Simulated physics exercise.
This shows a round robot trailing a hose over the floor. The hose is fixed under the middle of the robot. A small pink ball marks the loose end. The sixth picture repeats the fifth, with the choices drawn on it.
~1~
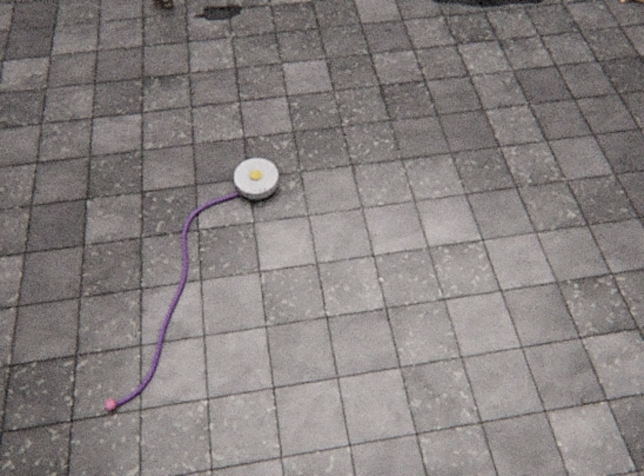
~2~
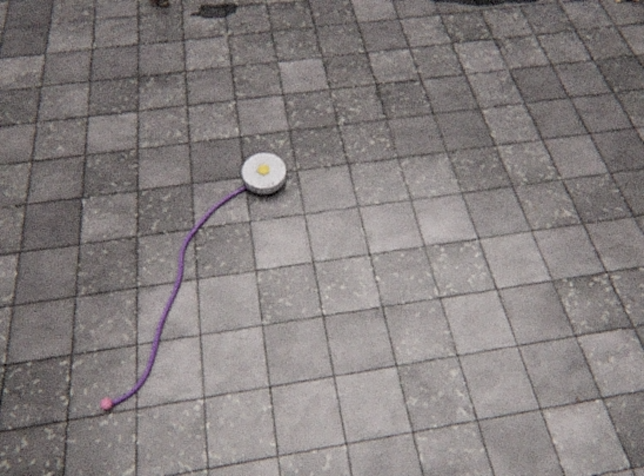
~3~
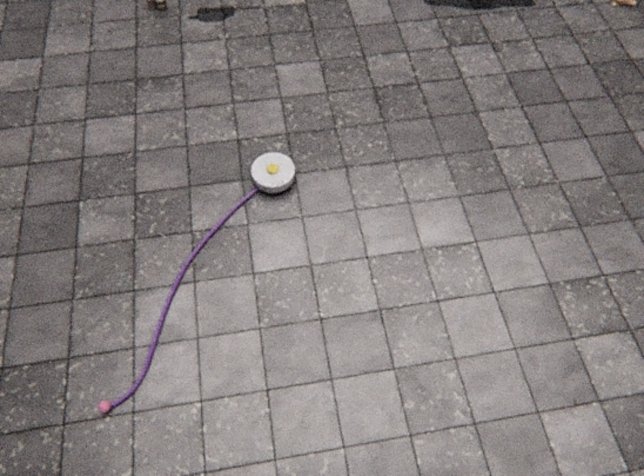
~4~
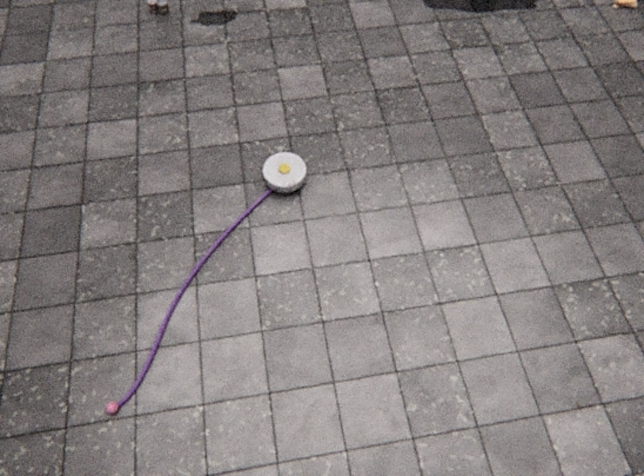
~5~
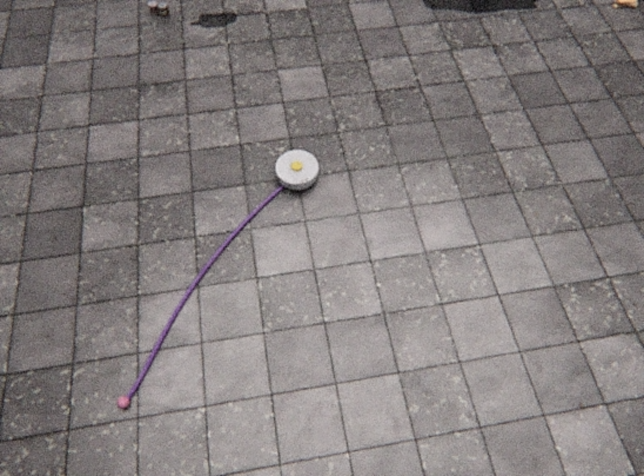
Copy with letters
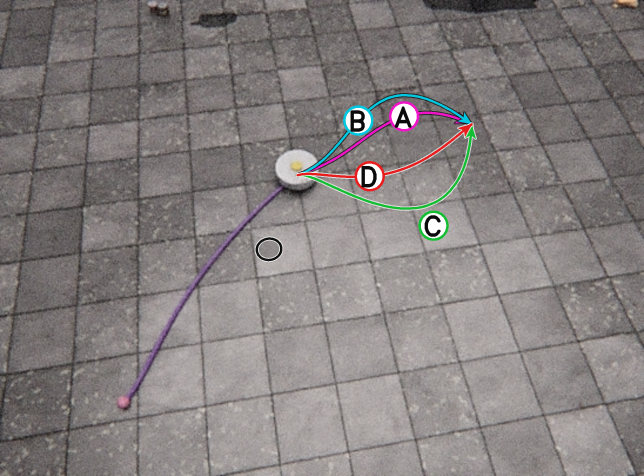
To begin with, a round white robot with a yellow centre sits on grey paving tiles, trailing a curving purple hose with a pink tip. The robot slides slowly to the right, drawing the bends out of the hose, and then the pink end shifts slightly up and to the right.
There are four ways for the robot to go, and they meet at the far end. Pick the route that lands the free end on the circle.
Take D.
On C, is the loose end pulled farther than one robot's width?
Yes.
On the marked copy, A from (297, 175) via (377, 130) to (469, 123); B from (297, 175) via (373, 107) to (472, 124); C from (297, 175) via (421, 207) to (472, 125); D from (297, 175) via (399, 170) to (472, 124); the ring at (269, 249).
With D. Early on, robot (376, 171), middle of the hose (262, 240), free end (160, 343).
Further on, robot (441, 145), middle of the hose (335, 210), free end (221, 280).
At the end, robot (474, 119), middle of the hose (378, 185), free end (269, 249); the free end is on the ring.
As for the rest, A leaves the free end at (263, 232); B leaves the free end at (264, 222); C leaves the free end at (284, 262).
